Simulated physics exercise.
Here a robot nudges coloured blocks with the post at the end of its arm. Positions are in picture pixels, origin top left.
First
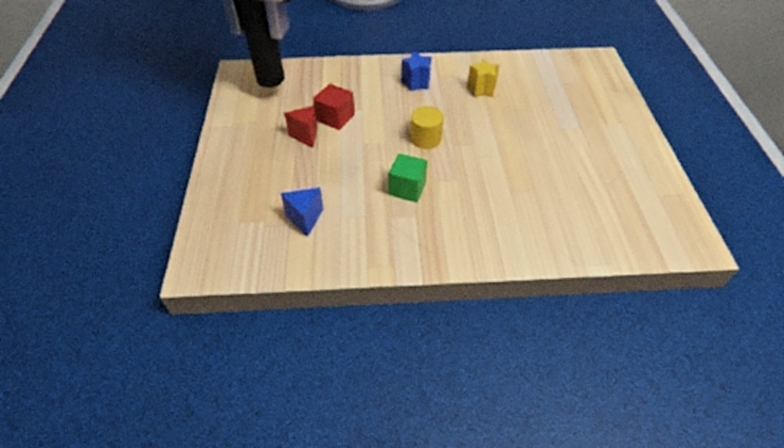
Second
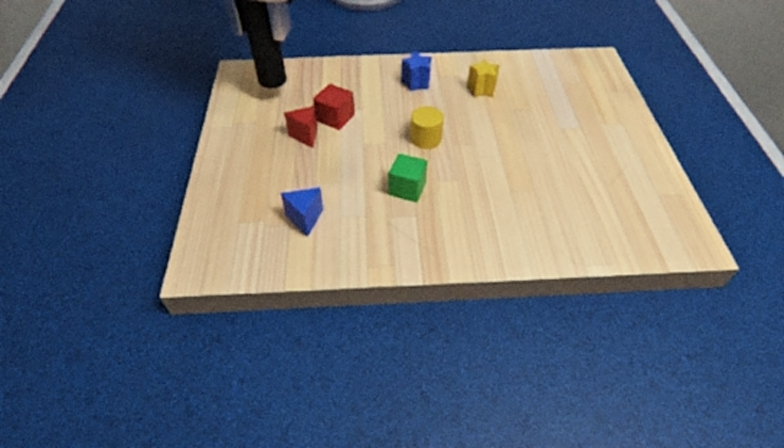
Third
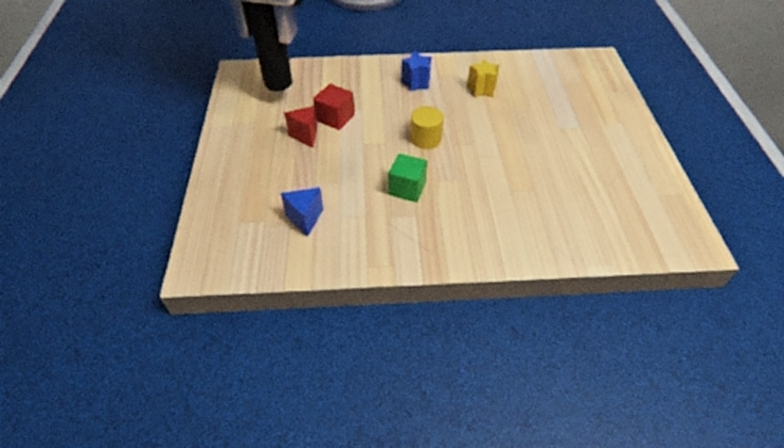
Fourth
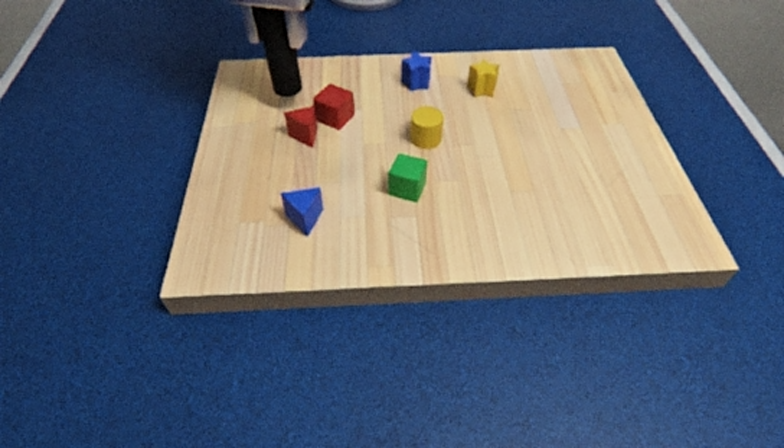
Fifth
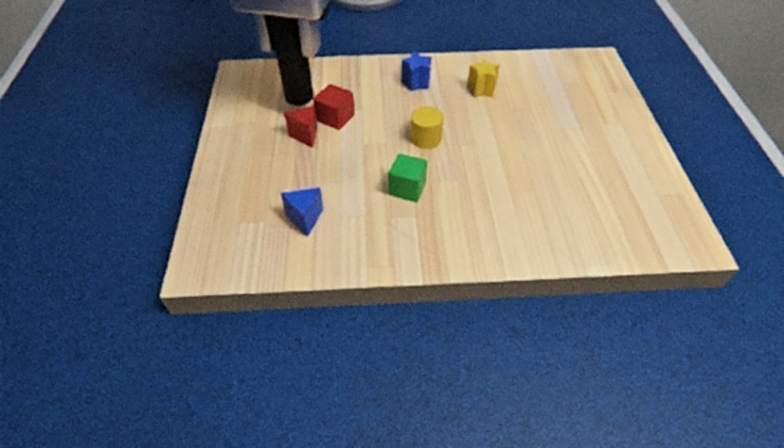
The clip opens on a light wooden board on a blue surface, with red, blue, yellow and green blocks scattered across it and a robot's black post near the upper left corner. The post moves a short way right and down, drawing close behind the two red blocks, while every block stays still.
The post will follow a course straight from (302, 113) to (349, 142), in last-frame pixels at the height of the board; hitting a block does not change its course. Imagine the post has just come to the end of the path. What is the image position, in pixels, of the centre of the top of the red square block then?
It comes to (361, 100).
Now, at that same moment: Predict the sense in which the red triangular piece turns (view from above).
Direction: Clockwise.
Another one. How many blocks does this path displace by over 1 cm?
Blocks moved: Two.
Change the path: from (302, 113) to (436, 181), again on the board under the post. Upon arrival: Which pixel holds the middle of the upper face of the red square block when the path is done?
Its top middle is near (372, 100).
The first path, step by step. Halfway along, post at (323, 111); red triangular piece at (308, 120), turned 50° clockwise; red square block at (351, 99), turned 50° anticlockwise.
At the end, post at (347, 125); red triangular piece at (310, 122), turned 65° clockwise; red square block at (361, 100), turned 80° anticlockwise; yellow circular block in place.
